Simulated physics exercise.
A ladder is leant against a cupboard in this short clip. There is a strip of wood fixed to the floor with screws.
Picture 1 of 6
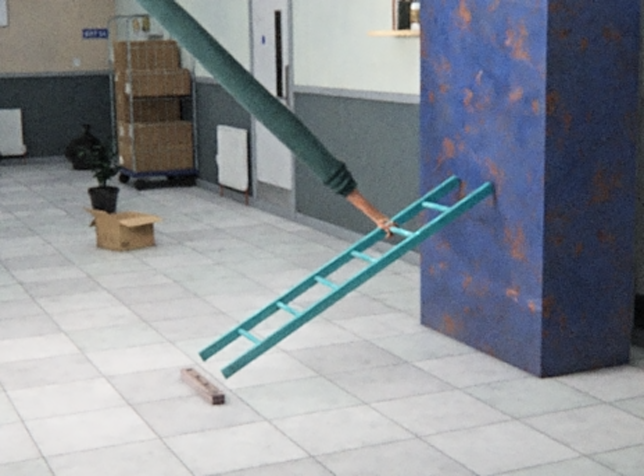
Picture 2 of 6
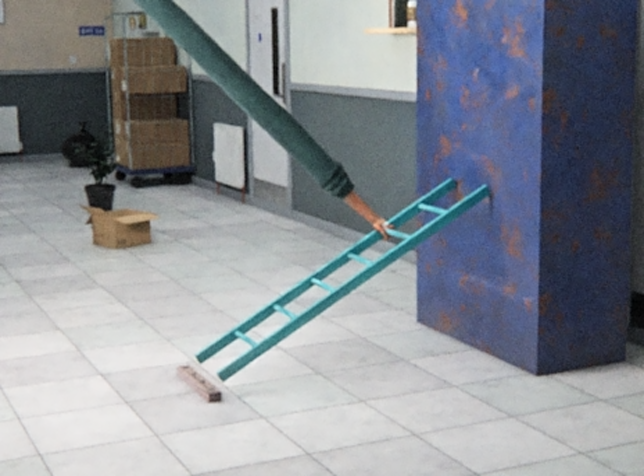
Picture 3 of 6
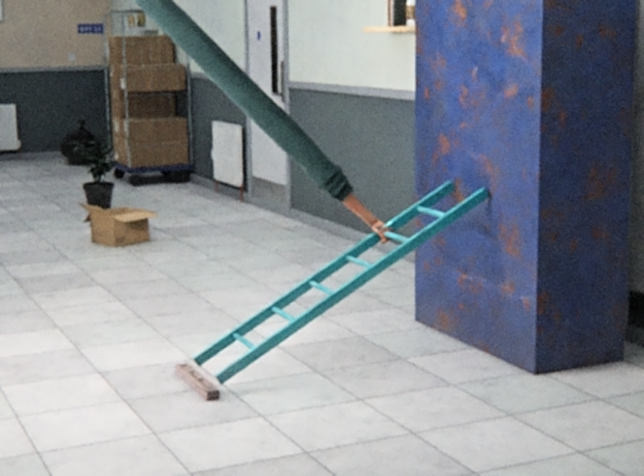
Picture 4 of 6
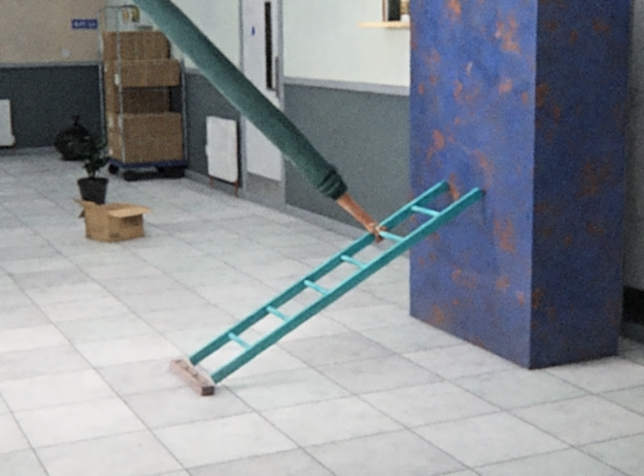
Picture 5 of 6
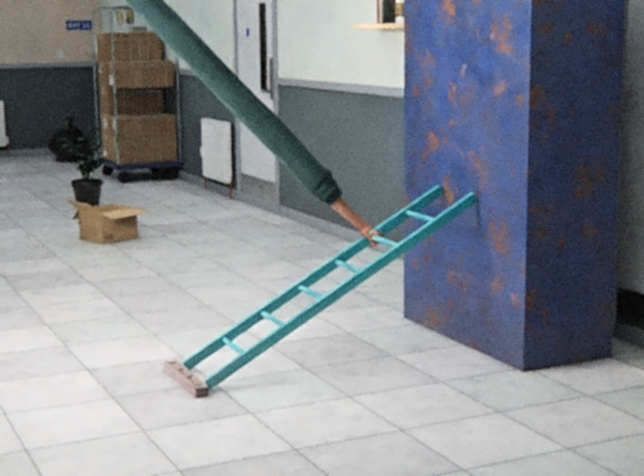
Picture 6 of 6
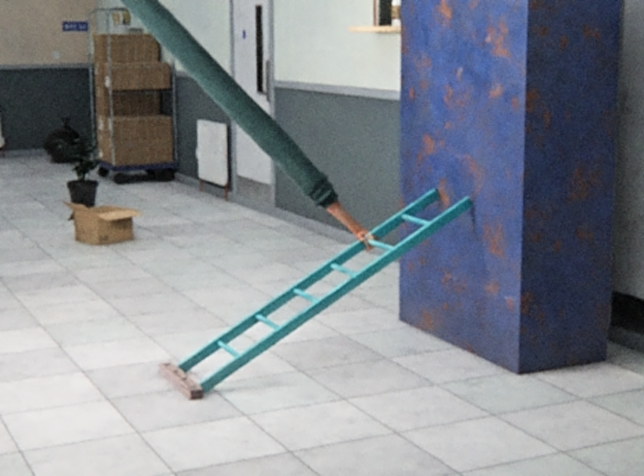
A hand at the end of a green sleeve holds a turquoise ladder against a blue cupboard.
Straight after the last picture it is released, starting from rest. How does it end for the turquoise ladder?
It's going to be just fine, I think.
Then, 0.10 s past the last view, turquoise ladder at rest near (327, 285).
Finally, the turquoise ladder holds its place, near (327, 285).
